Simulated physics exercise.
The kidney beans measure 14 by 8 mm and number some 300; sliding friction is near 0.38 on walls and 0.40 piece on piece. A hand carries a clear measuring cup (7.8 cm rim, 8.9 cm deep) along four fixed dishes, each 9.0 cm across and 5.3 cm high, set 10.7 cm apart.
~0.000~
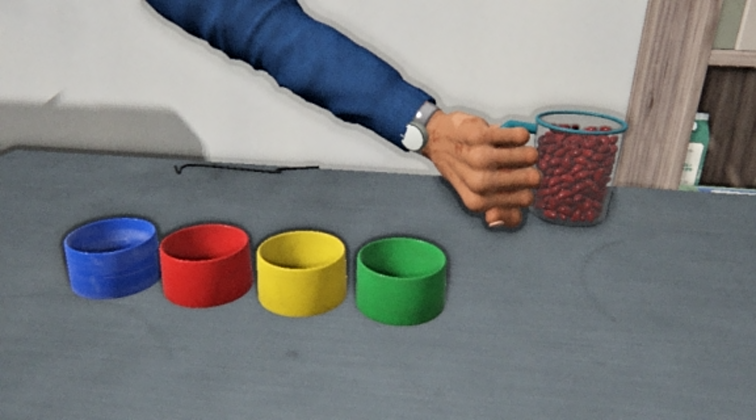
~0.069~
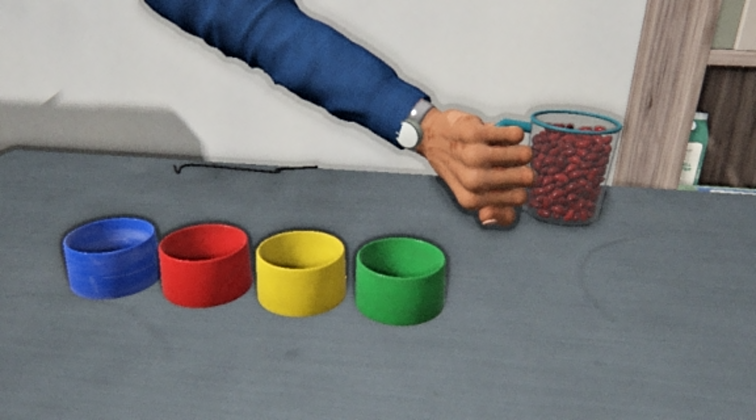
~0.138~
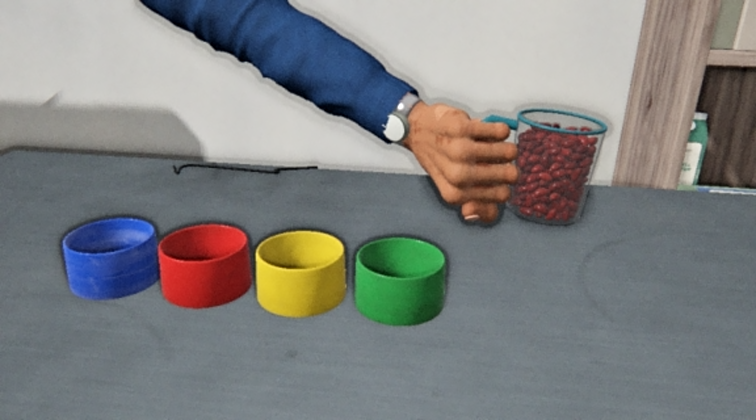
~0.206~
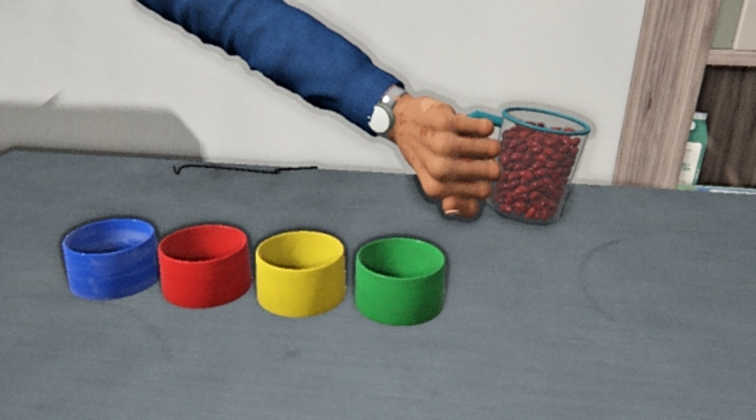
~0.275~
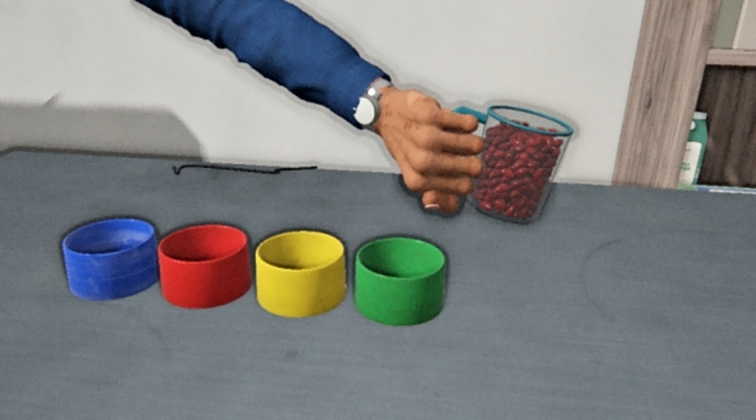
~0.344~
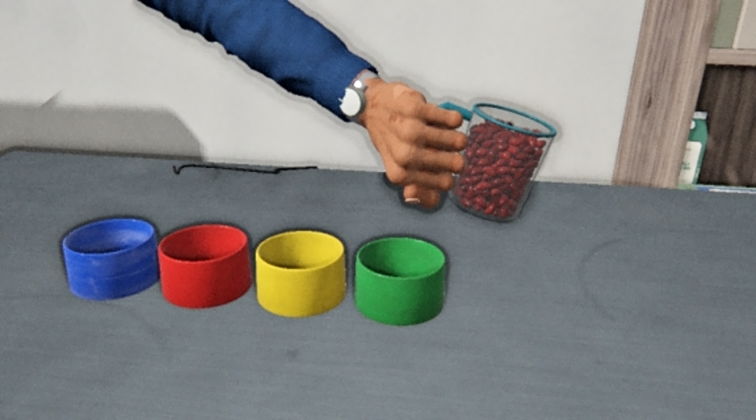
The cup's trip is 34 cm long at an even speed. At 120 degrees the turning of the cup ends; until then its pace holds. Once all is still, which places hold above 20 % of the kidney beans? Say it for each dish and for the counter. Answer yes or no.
Red dish: No; blue dish: No; green dish: No; yellow dish: Yes; on the counter: No.
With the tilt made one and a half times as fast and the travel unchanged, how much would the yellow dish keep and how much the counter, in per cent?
Yellow 100, counter 0.
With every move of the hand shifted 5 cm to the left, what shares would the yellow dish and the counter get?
Yellow 10; counter 50.
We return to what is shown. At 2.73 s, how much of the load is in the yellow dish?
Near 100 per cent so far.
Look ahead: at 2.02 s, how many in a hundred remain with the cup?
About 85 per cent.
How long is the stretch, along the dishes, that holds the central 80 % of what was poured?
About 5 cm.
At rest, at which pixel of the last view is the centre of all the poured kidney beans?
Near (299, 265).
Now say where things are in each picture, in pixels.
Cup at (573, 168), tilt 0 degrees, lip at (625, 124), moved 0.0 cm; middle of the pieces at (572, 170); green dish at (402, 258); yellow dish at (302, 250); red dish at (205, 243); blue dish at (111, 236), in the first picture.
Cup at (567, 168), tilt 1 degrees, lip at (619, 124), moved 0.5 cm; middle of the pieces at (566, 170), in the second picture.
Cup at (552, 167), tilt 4 degrees, lip at (605, 126), moved 1.9 cm; middle of the pieces at (550, 169), in the third picture.
Cup at (534, 166), tilt 7 degrees, lip at (588, 128), moved 3.5 cm; middle of the pieces at (532, 168), in the fourth picture.
Cup at (516, 165), tilt 10 degrees, lip at (571, 130), moved 5.2 cm; middle of the pieces at (514, 167), in the fifth picture.
Cup at (498, 163), tilt 14 degrees, lip at (555, 131), moved 6.9 cm; middle of the pieces at (496, 165); green dish at (401, 257); yellow dish at (301, 250); red dish at (204, 243); blue dish at (110, 236). Its pace works out near 50 degrees a second; the hand travels 24 cm a second, in the sixth picture.
After 1.35 s, tilt 63 degrees; cup holds 100 %.
After 2.02 s, tilt 96 degrees; cup holds 85 %, yellow 15 %.
After 2.73 s, tilt 120 degrees; cup holds 0 %, yellow 100 %.
In the end, at 3.2 s, red 0 %, blue 0 %, green 0 %, yellow 100 %, counter 0 %.
